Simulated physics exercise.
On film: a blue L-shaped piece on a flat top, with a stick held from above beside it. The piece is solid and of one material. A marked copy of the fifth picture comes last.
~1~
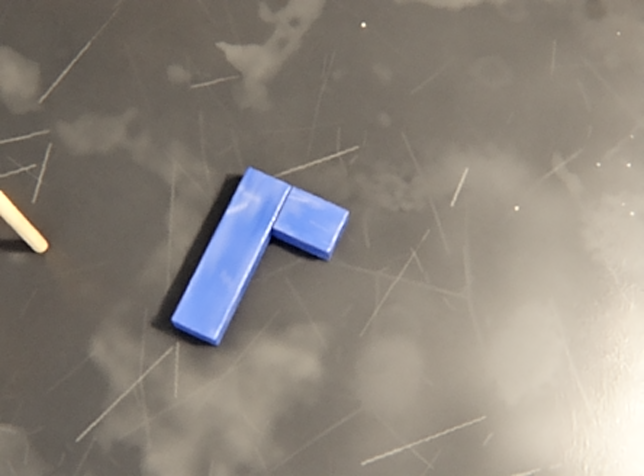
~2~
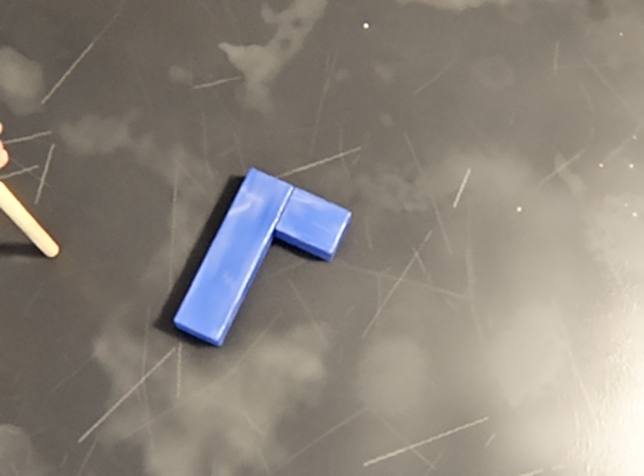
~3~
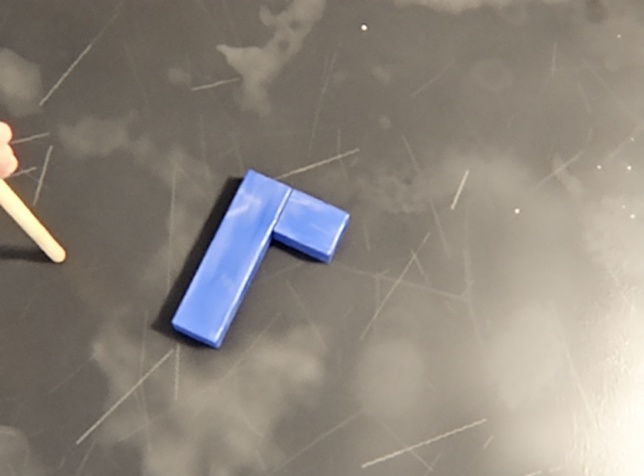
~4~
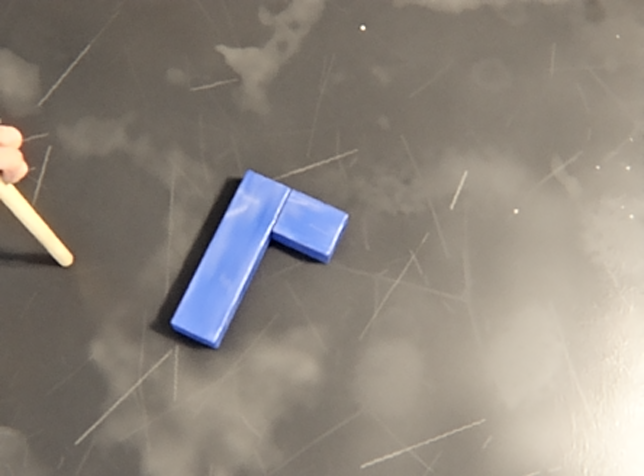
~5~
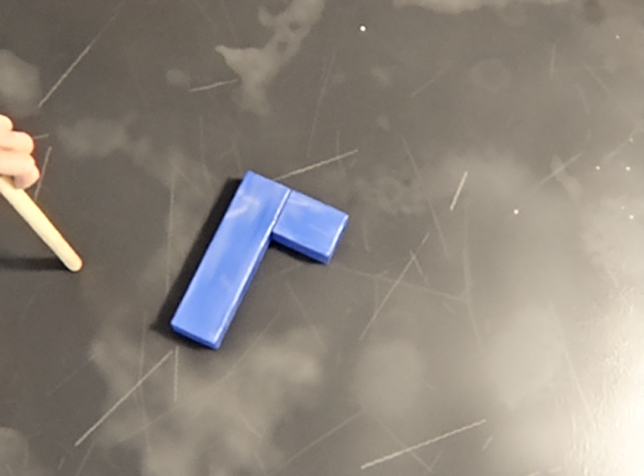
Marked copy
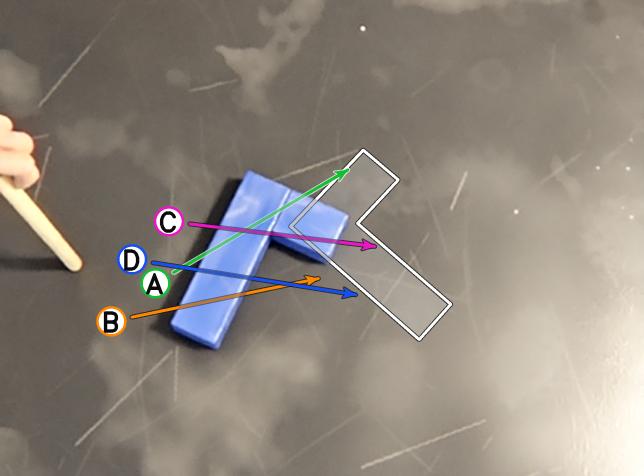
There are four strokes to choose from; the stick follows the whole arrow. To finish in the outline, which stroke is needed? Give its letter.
Stroke D puts it in the outline.
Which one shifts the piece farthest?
D.
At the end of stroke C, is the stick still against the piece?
Yes.
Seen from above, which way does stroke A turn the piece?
It turns clockwise.
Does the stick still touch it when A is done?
No.
On the copy, A from (174, 273) to (348, 170); B from (132, 317) to (318, 279); C from (190, 224) to (375, 246); D from (153, 263) to (356, 295).
On D. First, foot of the stick (226, 275), piece (256, 265).
Then, foot of the stick (298, 286), piece (326, 266).
Finally, foot of the stick (356, 295), piece (369, 258); it fills the outline.
By contrast, A leaves the piece out of the outline, at (276, 266); B leaves the piece out of the outline, at (337, 246); C leaves the piece out of the outline, at (297, 292).
